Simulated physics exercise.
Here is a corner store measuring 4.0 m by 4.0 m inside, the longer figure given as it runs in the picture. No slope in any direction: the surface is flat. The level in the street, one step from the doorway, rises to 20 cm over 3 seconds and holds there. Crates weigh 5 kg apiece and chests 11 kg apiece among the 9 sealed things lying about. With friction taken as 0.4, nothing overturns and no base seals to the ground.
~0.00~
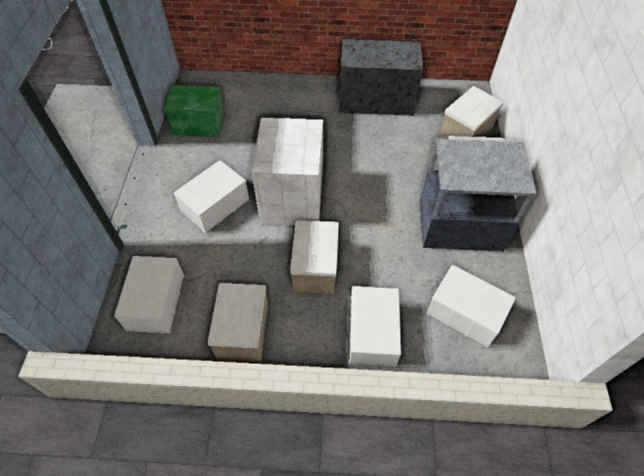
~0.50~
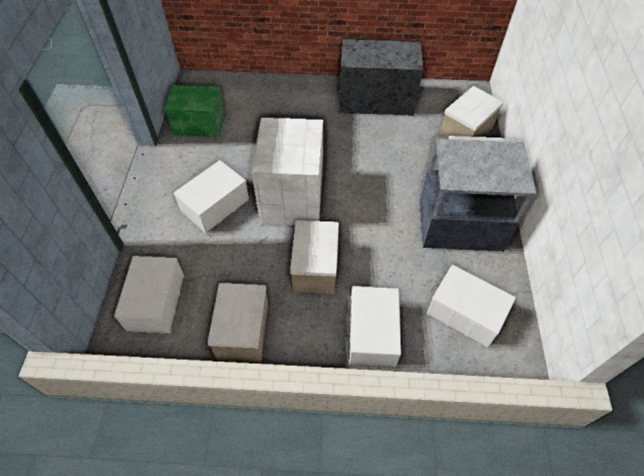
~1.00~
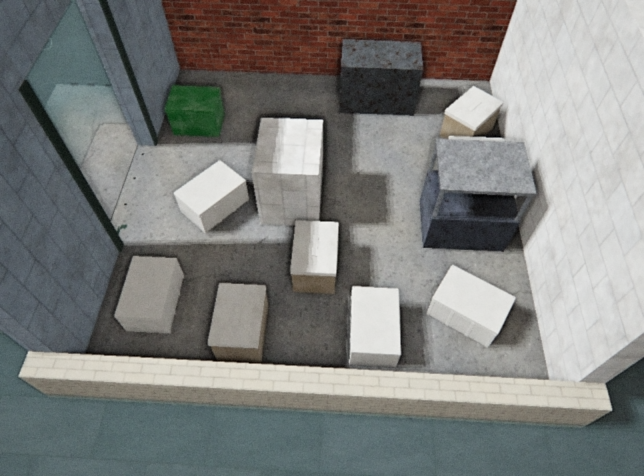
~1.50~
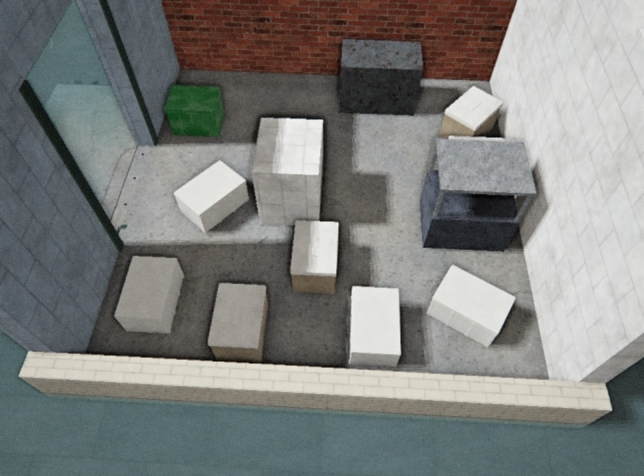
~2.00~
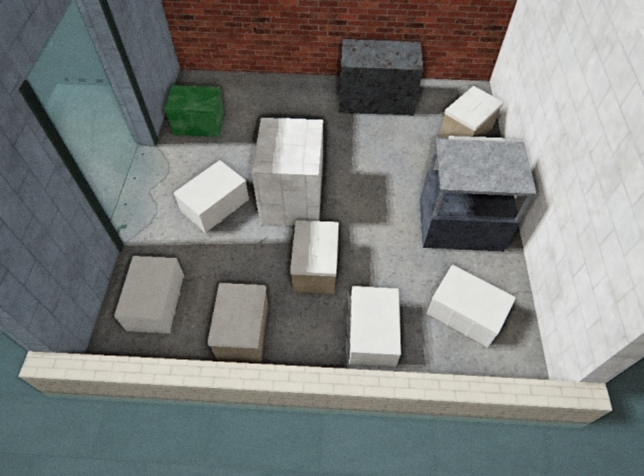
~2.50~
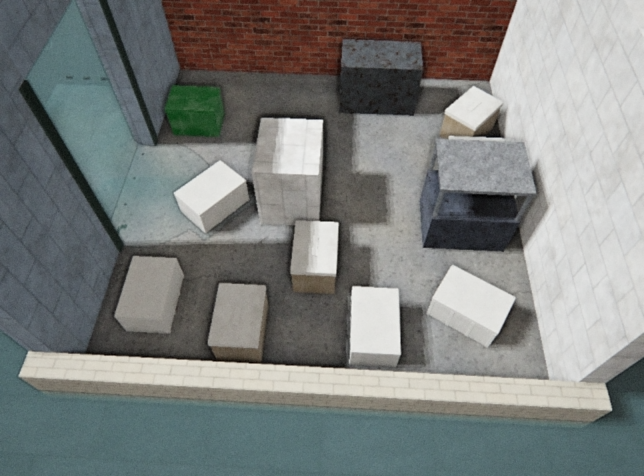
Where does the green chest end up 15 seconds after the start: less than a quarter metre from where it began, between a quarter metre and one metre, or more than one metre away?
It's going to make a modest move.
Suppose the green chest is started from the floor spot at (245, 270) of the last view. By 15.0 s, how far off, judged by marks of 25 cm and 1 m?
Well, it gets shoved far.
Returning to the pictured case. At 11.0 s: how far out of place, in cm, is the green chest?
Displacement by then near 60 cm.
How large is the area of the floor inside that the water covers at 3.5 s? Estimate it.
Roughly 3.5 m2.
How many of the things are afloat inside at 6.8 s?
At that instant the tally stands at 3.
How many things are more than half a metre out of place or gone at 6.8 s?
By then the count is 3.
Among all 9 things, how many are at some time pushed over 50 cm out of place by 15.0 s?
That comes to 9.
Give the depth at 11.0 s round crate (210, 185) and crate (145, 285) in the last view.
I'd put it at 12 cm and 6 cm respectively.
After 3.5 s the green chest is near (193, 98), 0.0 m from its start, aground; 0 afloat.
After 6.8 s the green chest is near (193, 98), 0.0 m from its start, aground; 3 afloat.
After 11.0 s the green chest is near (246, 74), 0.7 m from its start, afloat; 9 afloat.
After 15.0 s the green chest is near (239, 98), 0.5 m from its start, afloat; 9 afloat.
